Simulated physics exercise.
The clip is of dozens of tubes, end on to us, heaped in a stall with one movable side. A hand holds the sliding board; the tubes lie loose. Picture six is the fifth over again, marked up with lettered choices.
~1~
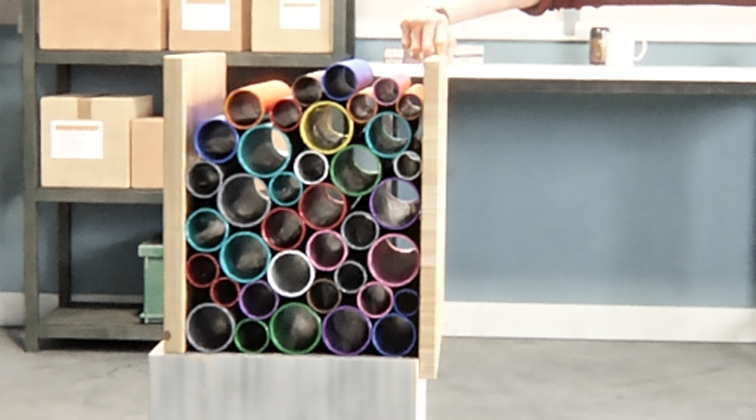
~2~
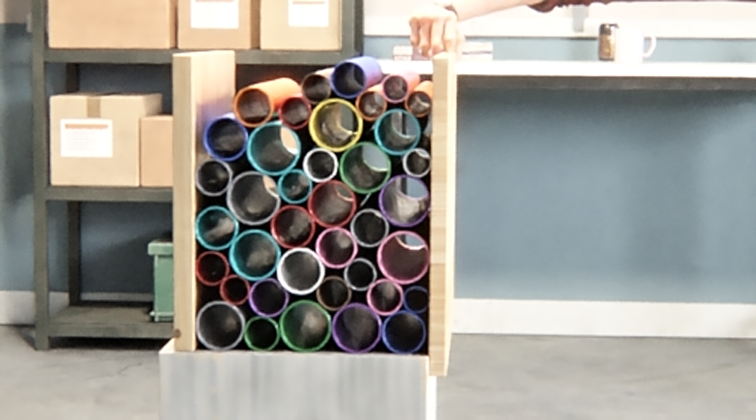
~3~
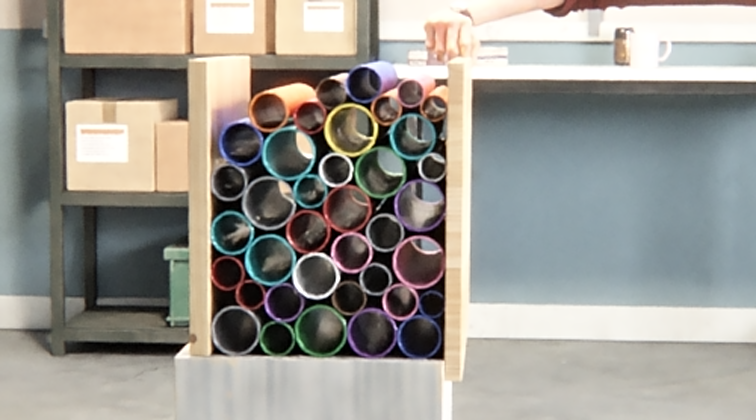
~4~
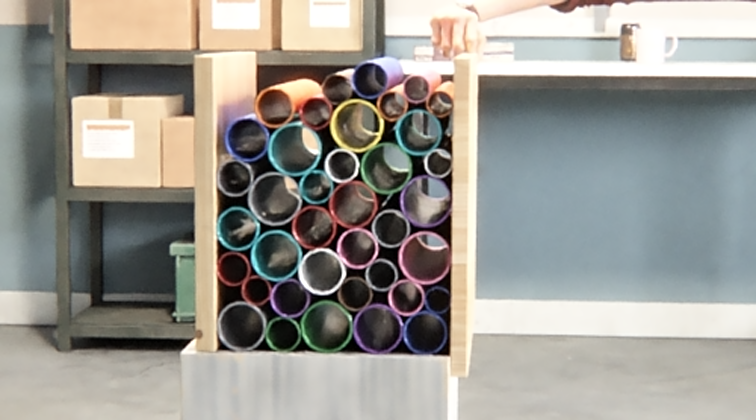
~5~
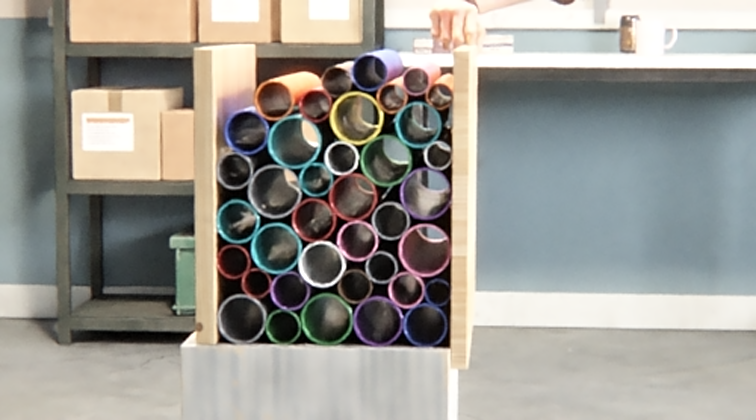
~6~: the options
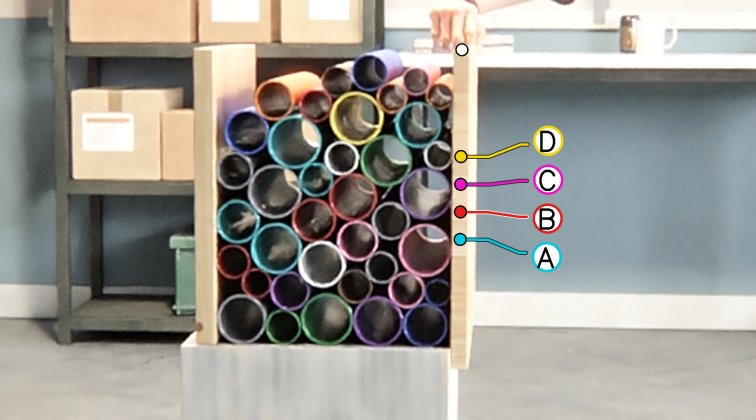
A hand at the upper right rests on the edge of a wooden side board, in a room seen front-on with metal shelving, cardboard boxes and a pale counter holding a mug. Between two upright boards on a grey-white base lie dozens of loose tubes, orange and blue on top, teal, red, white, green and purple below. The tubes barely change places while the view drifts, shifting the whole scene slightly right.
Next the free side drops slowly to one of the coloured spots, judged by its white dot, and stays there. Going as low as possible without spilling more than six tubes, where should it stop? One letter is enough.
The answer is mark B.
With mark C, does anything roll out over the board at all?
Yes, at C.
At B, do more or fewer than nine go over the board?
Fewer than nine.
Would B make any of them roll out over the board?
At B: Yes.
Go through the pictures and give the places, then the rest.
In the first frame, side board (435, 204); a grey tube (210, 328); a blue tube (407, 302).
In the second frame, a blue tube (417, 299); a white tube (301, 271).
In the third frame, a red tube (308, 232); a grey tube (269, 203).
In the fourth frame, a white tube (342, 166); a blue tube (247, 139).
In the fifth frame, a pink tube (416, 81); side board (465, 193); a grey tube (241, 319).
On the marked copy, A at (460, 239); B at (461, 212); C at (461, 185); D at (461, 157); the white dot at (462, 50).
With B. Early on, top of the board (453, 121).
Further on, top of the board (452, 201).
At the end, top of the board (452, 211), six out over the board.
As for the rest, A more than six out over the board; C six out over the board; D two out over the board.
